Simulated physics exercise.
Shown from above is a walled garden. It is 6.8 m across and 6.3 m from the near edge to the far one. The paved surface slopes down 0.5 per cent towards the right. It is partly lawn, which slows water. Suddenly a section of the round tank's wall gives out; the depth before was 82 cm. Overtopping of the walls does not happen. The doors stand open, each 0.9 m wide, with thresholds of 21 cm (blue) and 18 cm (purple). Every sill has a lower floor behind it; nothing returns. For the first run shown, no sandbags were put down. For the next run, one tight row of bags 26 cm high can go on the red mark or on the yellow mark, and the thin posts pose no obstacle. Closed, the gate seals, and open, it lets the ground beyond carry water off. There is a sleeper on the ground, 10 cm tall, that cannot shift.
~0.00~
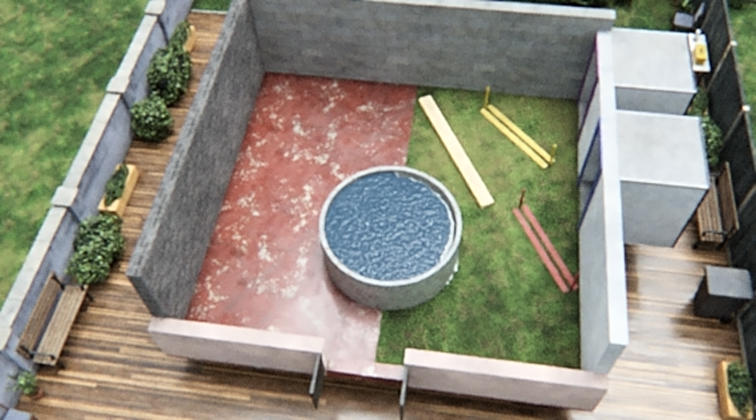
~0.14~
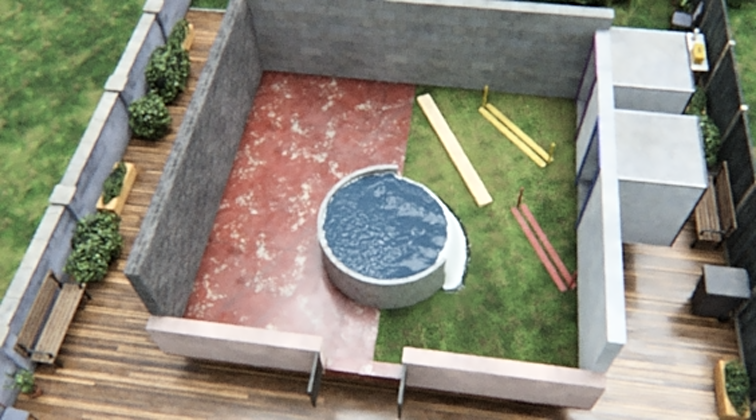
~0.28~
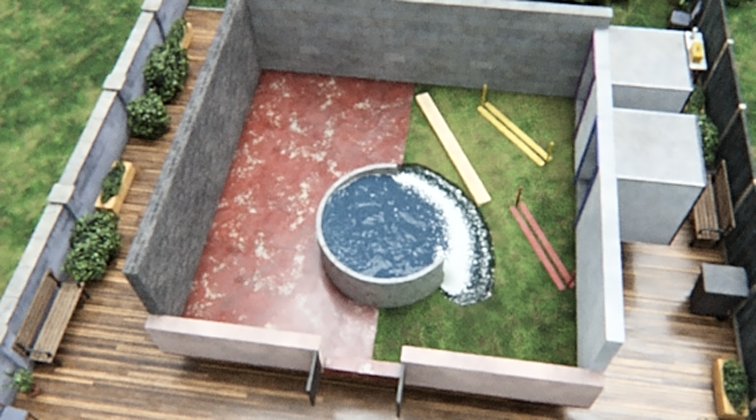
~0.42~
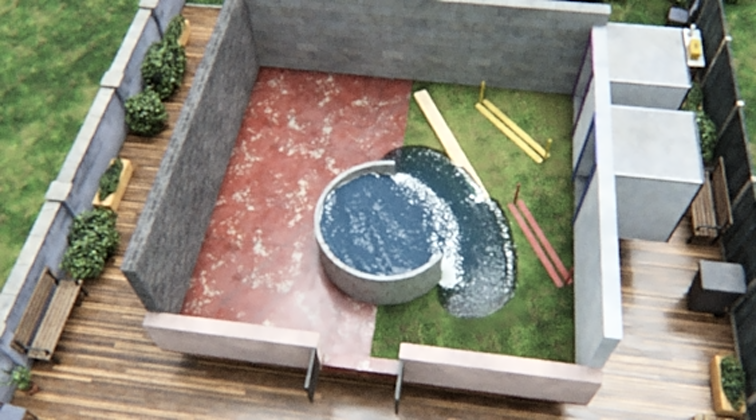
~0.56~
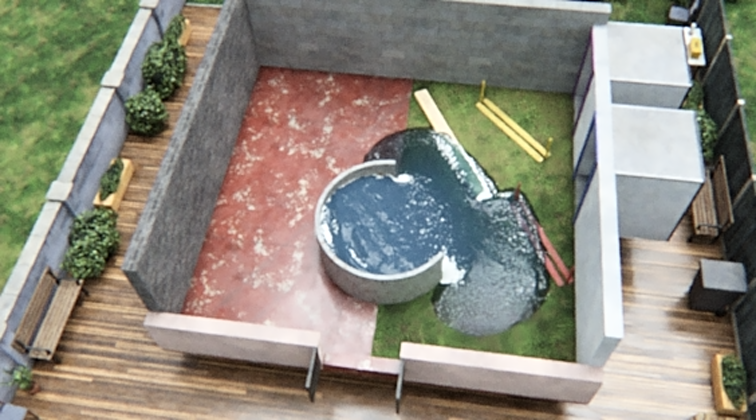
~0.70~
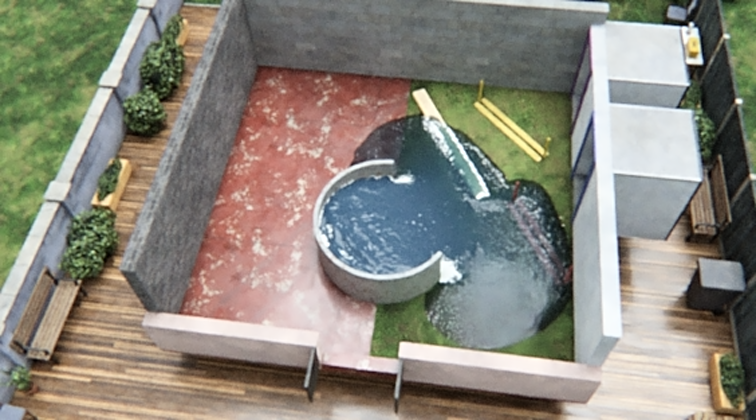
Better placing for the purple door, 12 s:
Yellow mark.
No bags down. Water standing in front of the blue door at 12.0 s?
About 9.5 cm deep.
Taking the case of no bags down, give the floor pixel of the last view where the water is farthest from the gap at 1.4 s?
Tip position: Roughly (389, 78), last view.
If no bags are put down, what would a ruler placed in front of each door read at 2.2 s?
So blue stands at 34 cm, while purple stands at 20 cm.
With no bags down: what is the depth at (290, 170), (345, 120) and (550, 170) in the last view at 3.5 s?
In turn they read 0, 3 and 14 centimetres.
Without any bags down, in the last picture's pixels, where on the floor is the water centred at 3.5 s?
I'd say somewhere about (471, 193).
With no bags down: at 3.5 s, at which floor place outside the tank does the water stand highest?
Near (567, 100).
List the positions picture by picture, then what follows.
The first frame shows still water, 82 cm deep, in the round tank at (390, 225).
In the second frame, the front is at a hidden place, 1.3 m from the gap at (447, 219); 0.5 m2 of floor is under water; 82 cm left at the back of the round tank.
In the third frame, water pours out at (446, 220) and has run 1.6 m, to a hidden place; typically 12 cm deep outside, 82 cm at the round tank's back.
In the fourth frame, water pours out at (444, 218) and has run 1.9 m, to (399, 150); typically 11 cm deep outside, 80 cm at the round tank's back.
In the fifth frame, water pours out at (444, 218) and has run 2.3 m, to (396, 135); typically 9 cm deep outside, 71 cm at the round tank's back.
In the sixth frame, water pours out at (443, 218) and has run 2.6 m, to (418, 117); typically 7 cm deep outside, 64 cm at the round tank's back.
After 1.4 s water covers 45 % of the floor and is deepest (39 cm) near (464, 188) in the run without bags; in at the purple door, 0 L with no bags, 0 L with the row on red, 0 L on yellow.
After 2.2 s water covers 50 % of the floor and is deepest (34 cm) near (567, 94) in the run without bags; in at the purple door, 0 L with no bags, 1 L with the row on red, 0 L on yellow.
After 3.5 s water covers 65 % of the floor and is deepest (28 cm) near (567, 100) in the run without bags; in at the purple door, 29 L with no bags, 45 L with the row on red, 2 L on yellow.
After 7.0 s water covers 95 % of the floor and is deepest (18 cm) near (568, 107) in the run without bags; in at the purple door, 46 L with no bags, 54 L with the row on red, 3 L on yellow.
After 12.0 s water covers 95 % of the floor and is deepest (11 cm) near (408, 340) in the run without bags; in at the purple door, 46 L with no bags, 54 L with the row on red, 3 L on yellow.
